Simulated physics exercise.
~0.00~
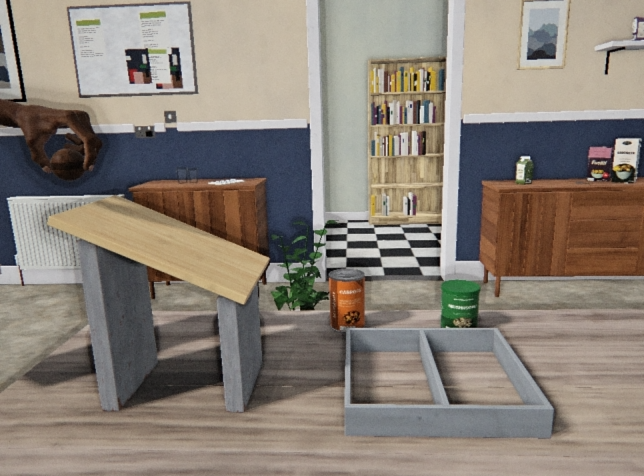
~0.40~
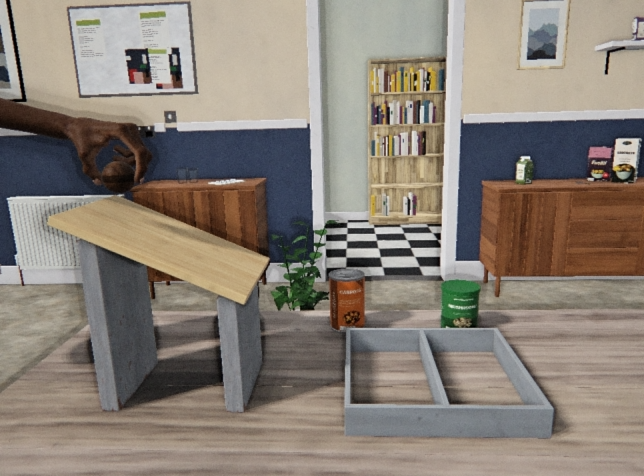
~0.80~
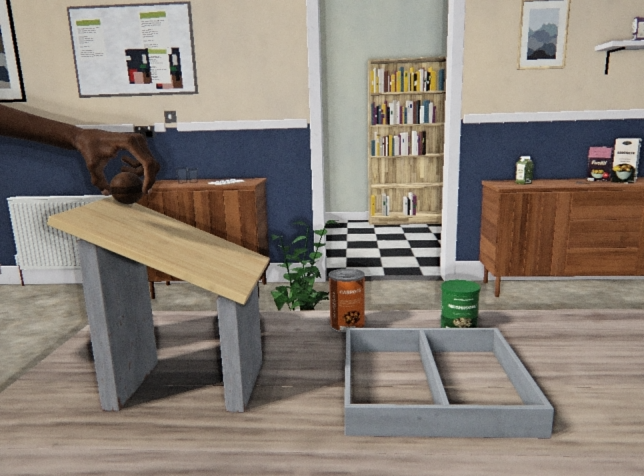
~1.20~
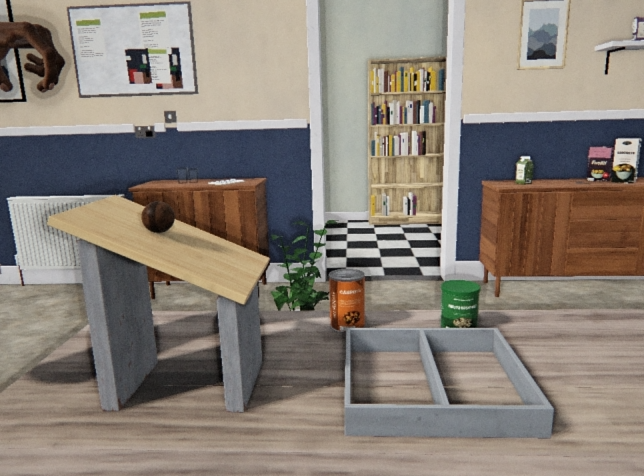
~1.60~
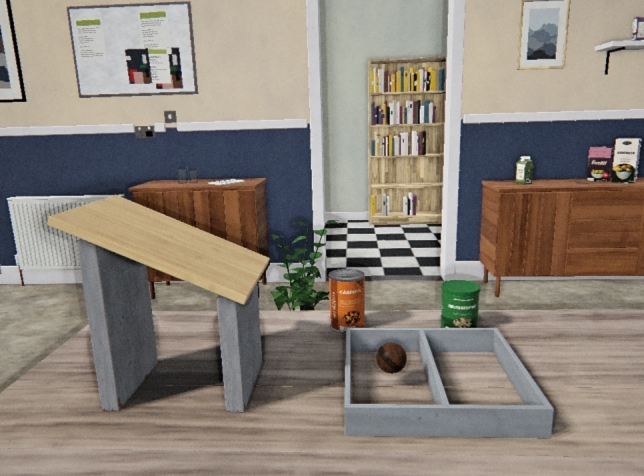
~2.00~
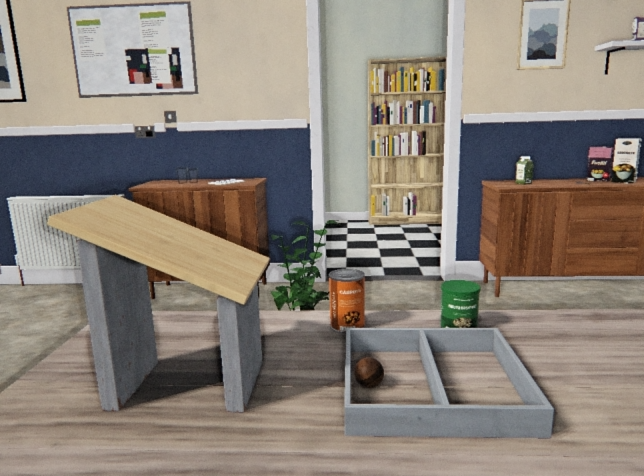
A brown ball is held by a hand above the raised left end of a slanted wooden board, which rests on two grey supports on a wooden tabletop, seen from the front in a furnished room. To the right lies a grey tray with two bays, with an orange tin and a green tin standing behind it. The hand lowers the ball to the board, lets go and draws back as the ball heads down the slope. The ball leaves the board and reaches the tray's nearer, left bay. It shifts slightly left and ends inside that bay, both tins still standing in place.
